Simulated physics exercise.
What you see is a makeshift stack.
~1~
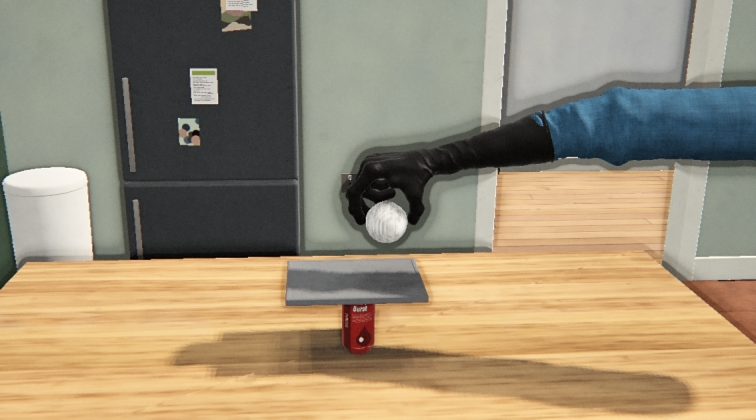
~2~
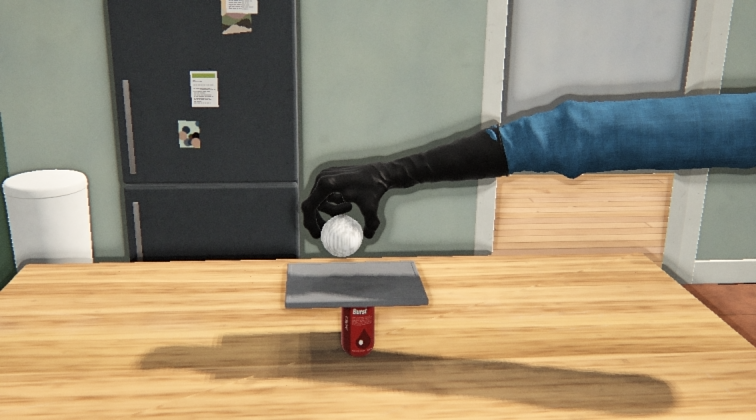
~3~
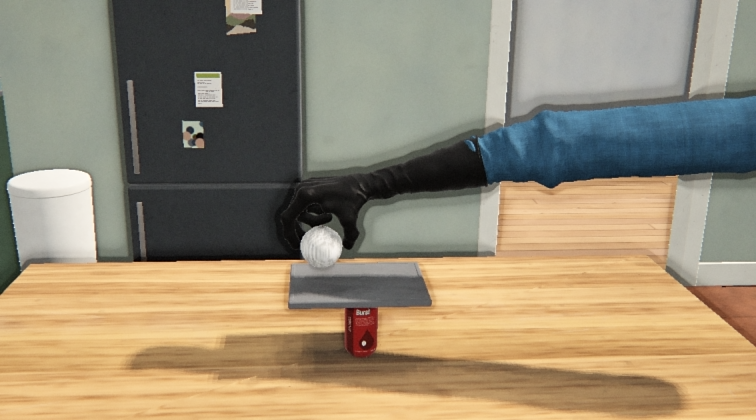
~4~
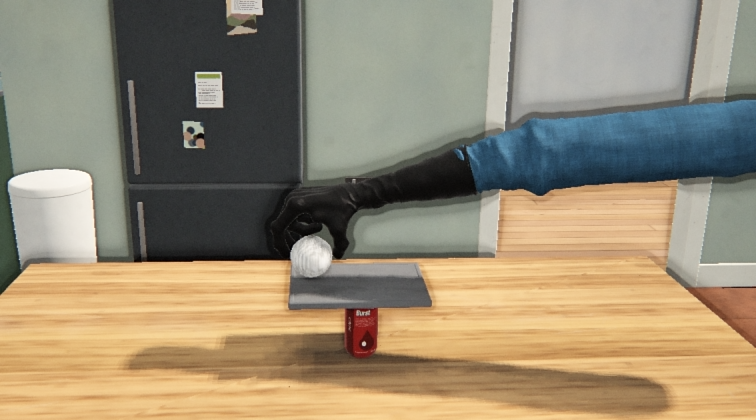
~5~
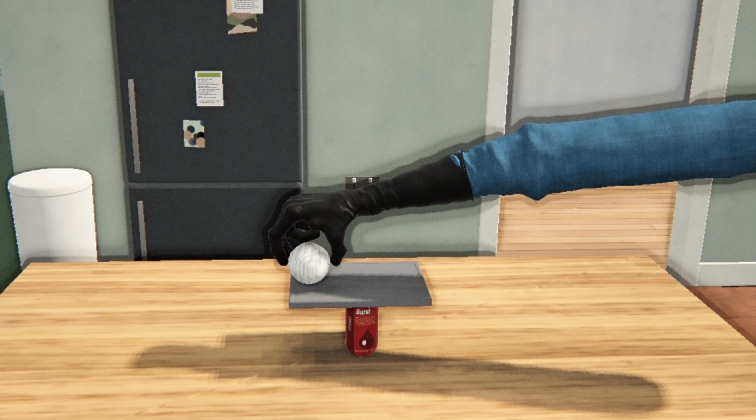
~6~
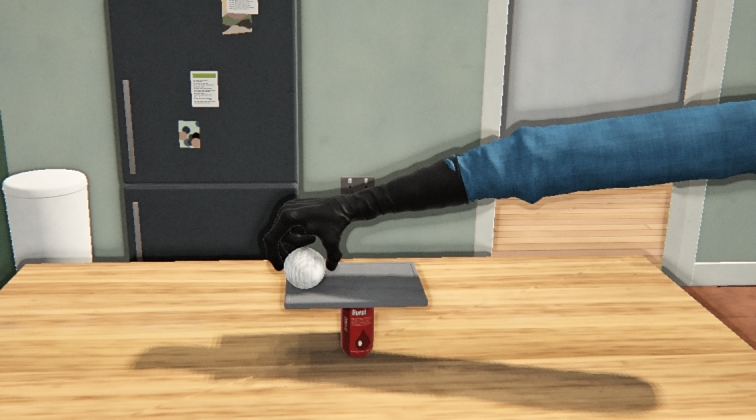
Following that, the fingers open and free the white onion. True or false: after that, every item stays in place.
False.
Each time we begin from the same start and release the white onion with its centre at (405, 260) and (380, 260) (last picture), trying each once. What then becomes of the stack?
Result one: The stack falls. Result two: The stack stands.
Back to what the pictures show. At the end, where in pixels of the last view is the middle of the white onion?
Around (288, 344).
Then, 0.40 s after the last picture, white onion now fallen; grey lid tipped 73° from how it was.
Then, 0.70 s after the last picture, grey lid now fallen.
At rest, fallen, grey lid and white onion; red can in place. Seen from the same camera at the end, white onion near (288, 345). The stack comes apart.
